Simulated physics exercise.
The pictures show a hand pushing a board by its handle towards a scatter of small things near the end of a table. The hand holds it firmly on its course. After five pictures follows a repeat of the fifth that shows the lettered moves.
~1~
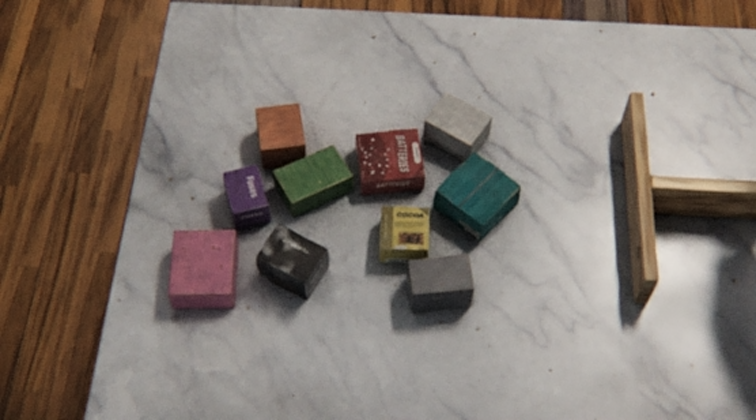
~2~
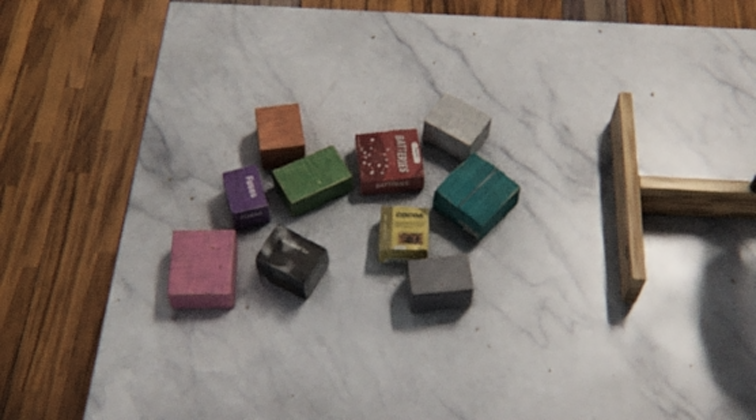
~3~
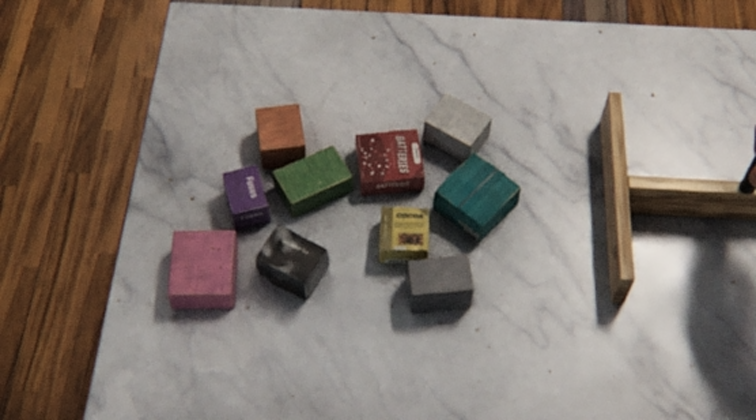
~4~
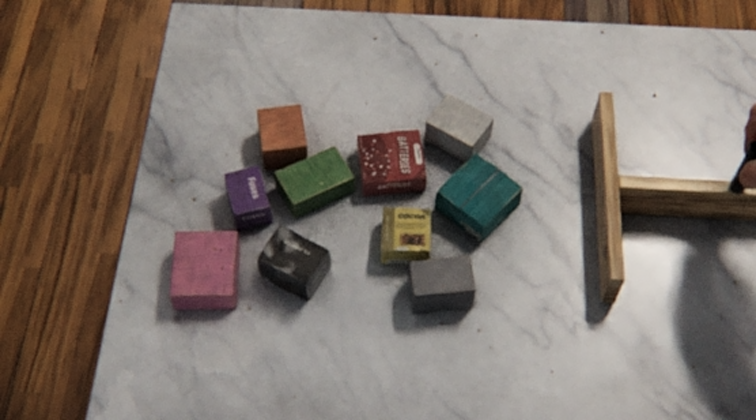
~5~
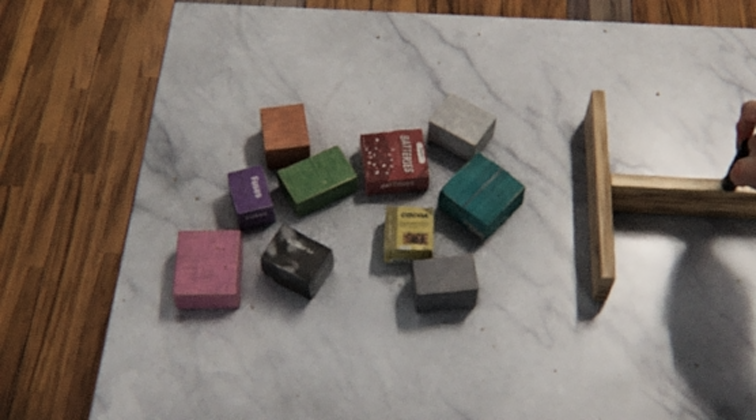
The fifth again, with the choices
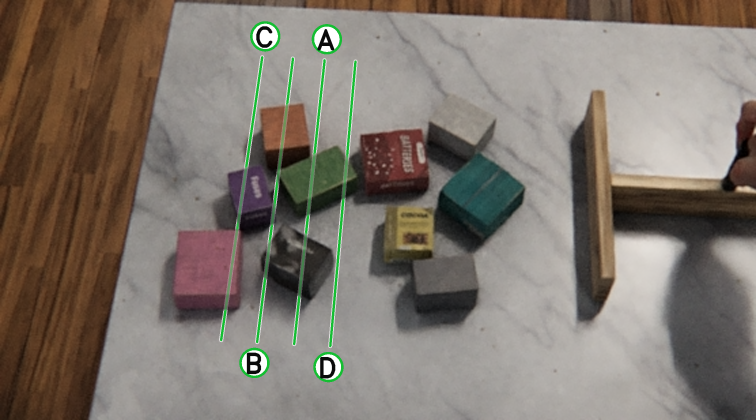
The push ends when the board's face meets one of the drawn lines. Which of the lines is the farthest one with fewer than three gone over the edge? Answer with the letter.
It can go as far as C.
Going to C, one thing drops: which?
The pink block.
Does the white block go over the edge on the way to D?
No.
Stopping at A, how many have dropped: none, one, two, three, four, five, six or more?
The count is none.
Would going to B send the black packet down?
By then, no.
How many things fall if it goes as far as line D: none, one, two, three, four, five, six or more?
By then, none.
On the marked copy, A at (311, 191); B at (276, 189); C at (243, 187); D at (344, 193).
Following C. Soon after the start, board (474, 172); purple box (245, 201); orange block (272, 128).
Later, board (344, 166); pink block (200, 273); orange block (236, 108).
In the end, board (245, 161); pink block over the edge; purple box (146, 212); one fallen.
As for the rest, A is within the limit but short; B is within the limit but short; D is within the limit but short.
